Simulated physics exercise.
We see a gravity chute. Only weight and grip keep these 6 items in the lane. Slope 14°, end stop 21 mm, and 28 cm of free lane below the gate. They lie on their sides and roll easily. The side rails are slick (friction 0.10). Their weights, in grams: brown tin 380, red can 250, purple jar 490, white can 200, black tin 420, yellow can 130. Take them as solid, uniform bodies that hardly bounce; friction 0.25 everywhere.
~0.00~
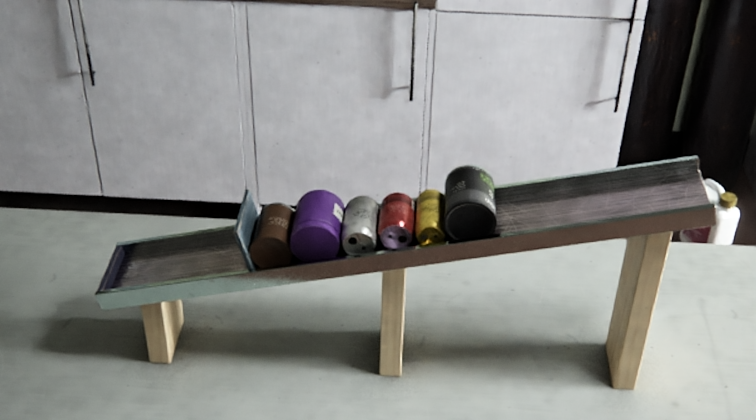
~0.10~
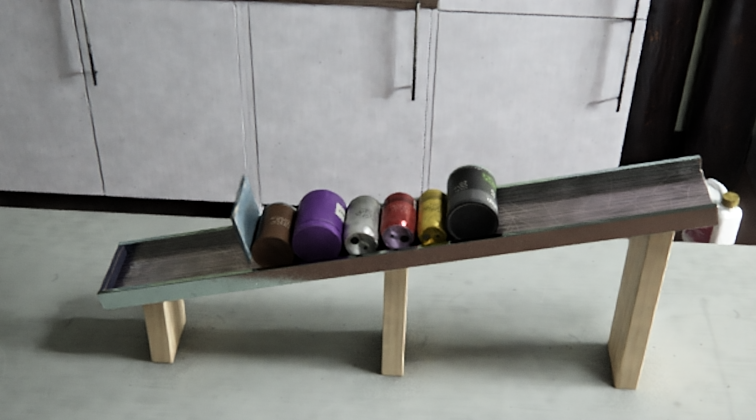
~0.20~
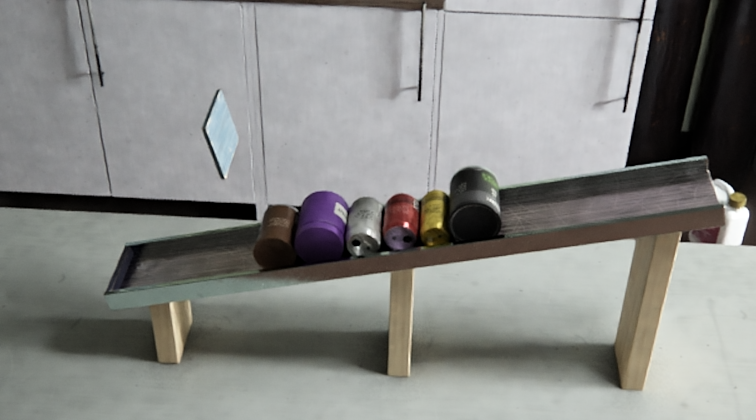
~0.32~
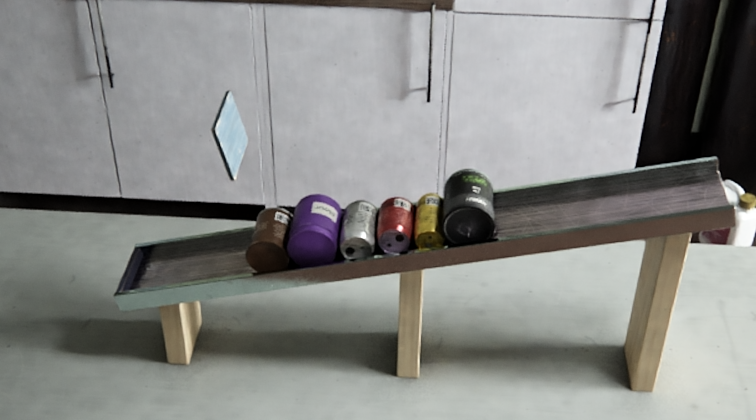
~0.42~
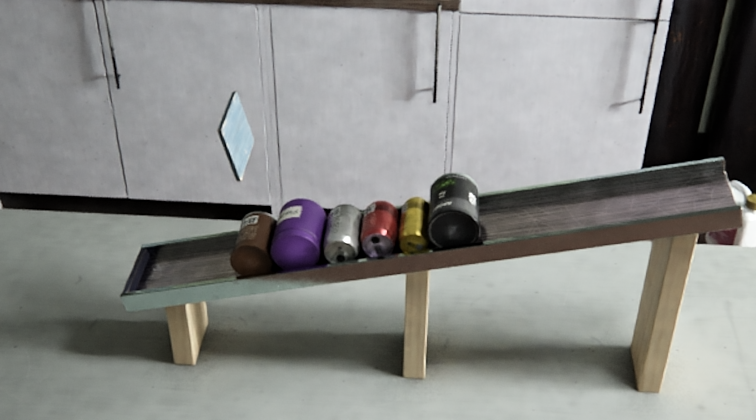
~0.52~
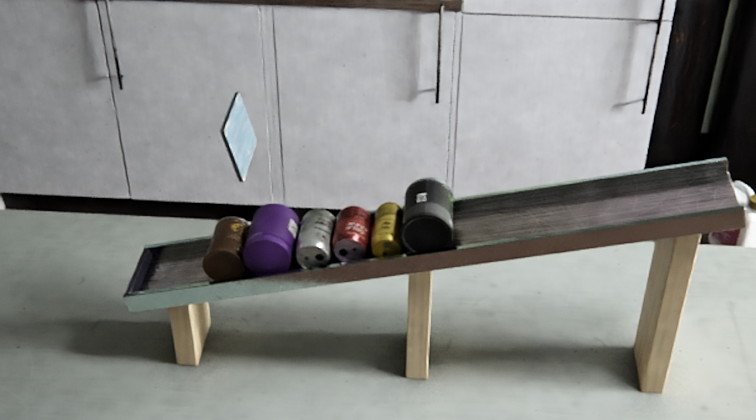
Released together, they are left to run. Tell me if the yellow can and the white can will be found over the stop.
The yellow can stops in the lane, the white can stops in the lane.
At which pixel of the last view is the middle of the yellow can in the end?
At about (216, 256).
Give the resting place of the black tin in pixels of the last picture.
Near (249, 243).
By 0.62 s, leader 7 cm from the stop; white can near (279, 244); yellow can near (349, 236).
By 0.82 s, brown tin now over the stop; white can near (209, 255); yellow can near (275, 247).
By 1.02 s, white can near (169, 260); yellow can near (234, 253).
By 1.22 s, purple jar now over the stop; white can at a standstill near (151, 261); yellow can at a standstill near (216, 256).
When it is over (1.6 s), over the stop, brown tin and purple jar; the other 4 in the lane. In the last view, yellow can near (216, 256), white can near (151, 261).
